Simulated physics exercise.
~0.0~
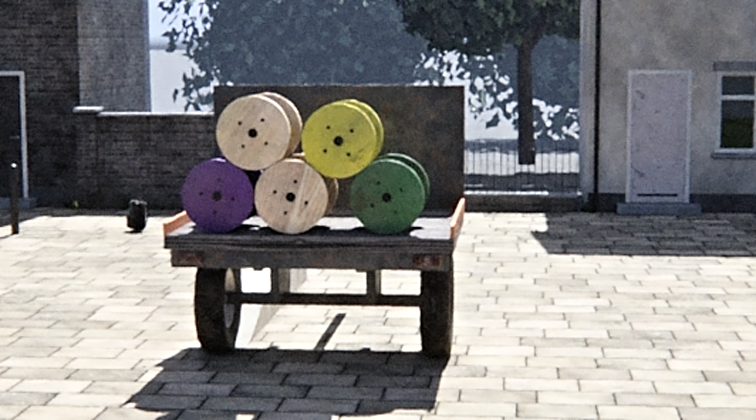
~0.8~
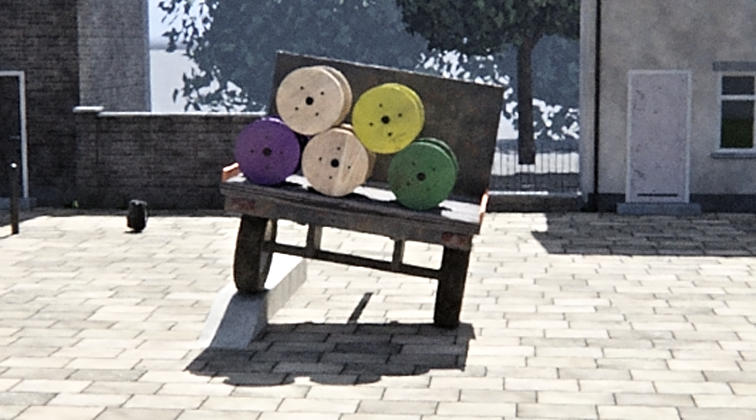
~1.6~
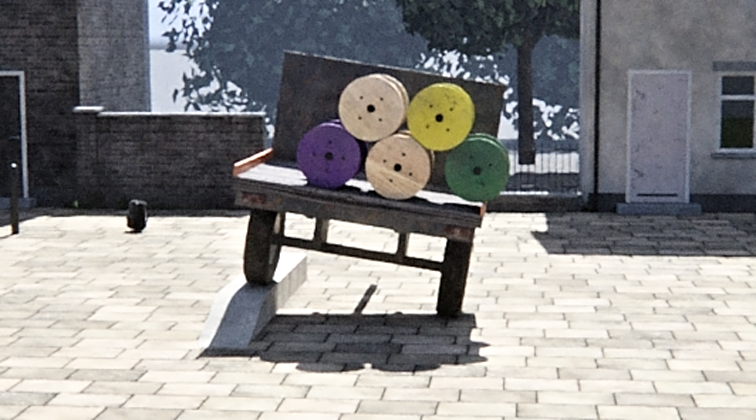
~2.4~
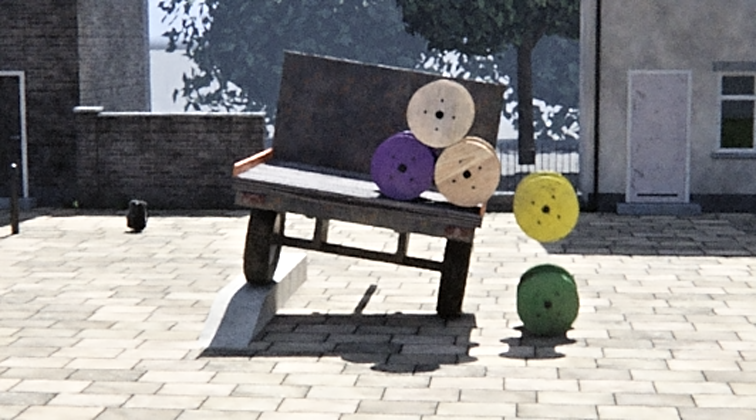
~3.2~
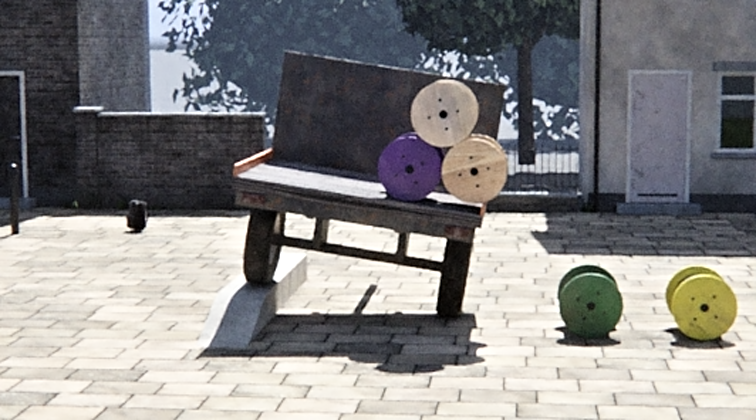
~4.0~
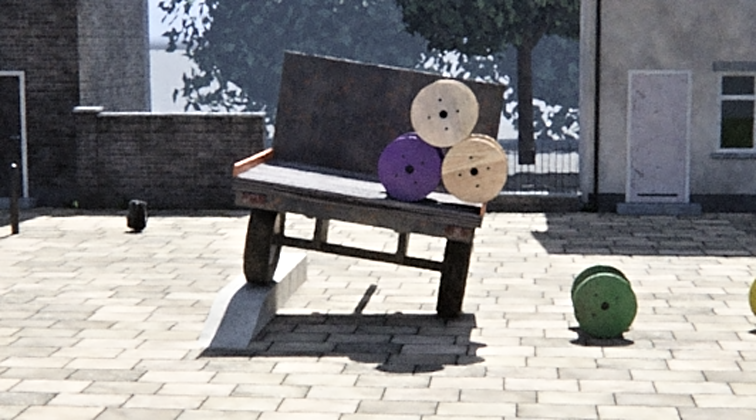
Five cable reels stacked on a flat trailer rolled right as its left wheel climbed a kerb and the deck tilted; the green and yellow ones dropped off and rolled away across the paving, while the purple and two plain ones stayed aboard.
